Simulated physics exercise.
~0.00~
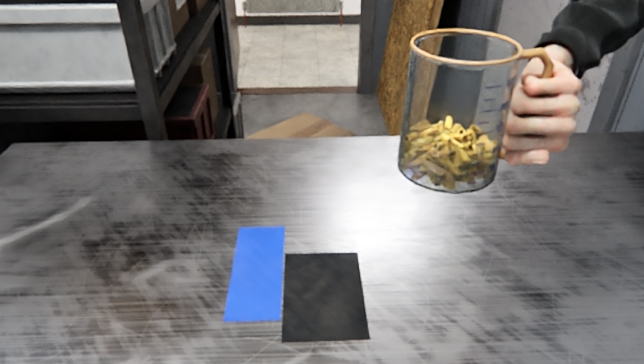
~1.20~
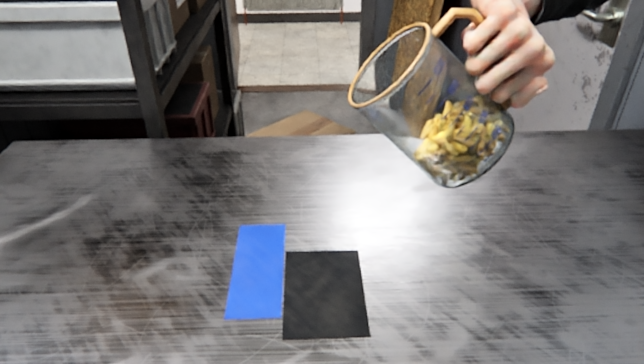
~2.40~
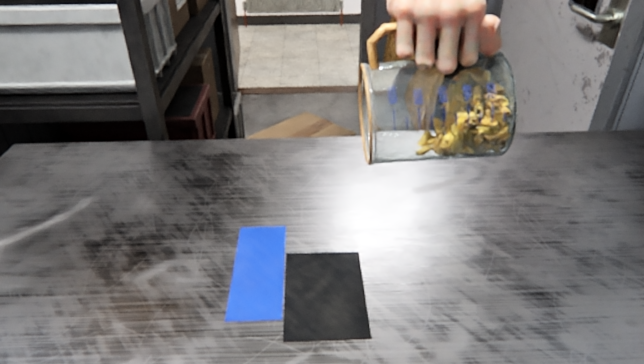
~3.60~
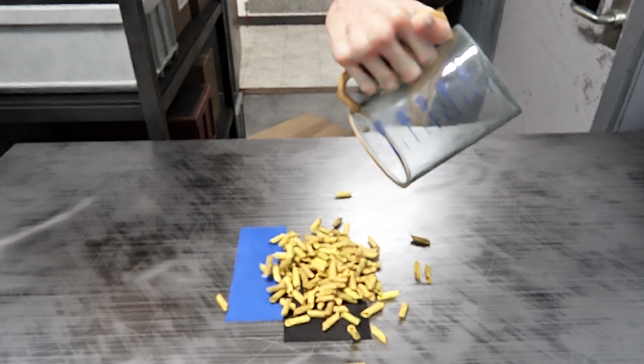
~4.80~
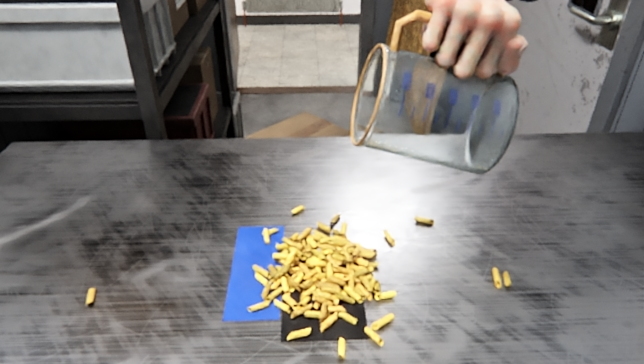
A clear jug with a tan rim and handle, partly filled with short yellow pasta pieces, is held upright by a hand above a dark, streaky table where a blue mat and a black mat lie side by side. The hand tips the jug to the left until it lies on its side, the pasta still inside. It then turns the mouth downward, and the pieces spill into a heap, mostly over the black mat. Finally the hand turns the emptied jug back onto its side, leaving some pasta on the blue mat and stray pieces scattered across the bare table.
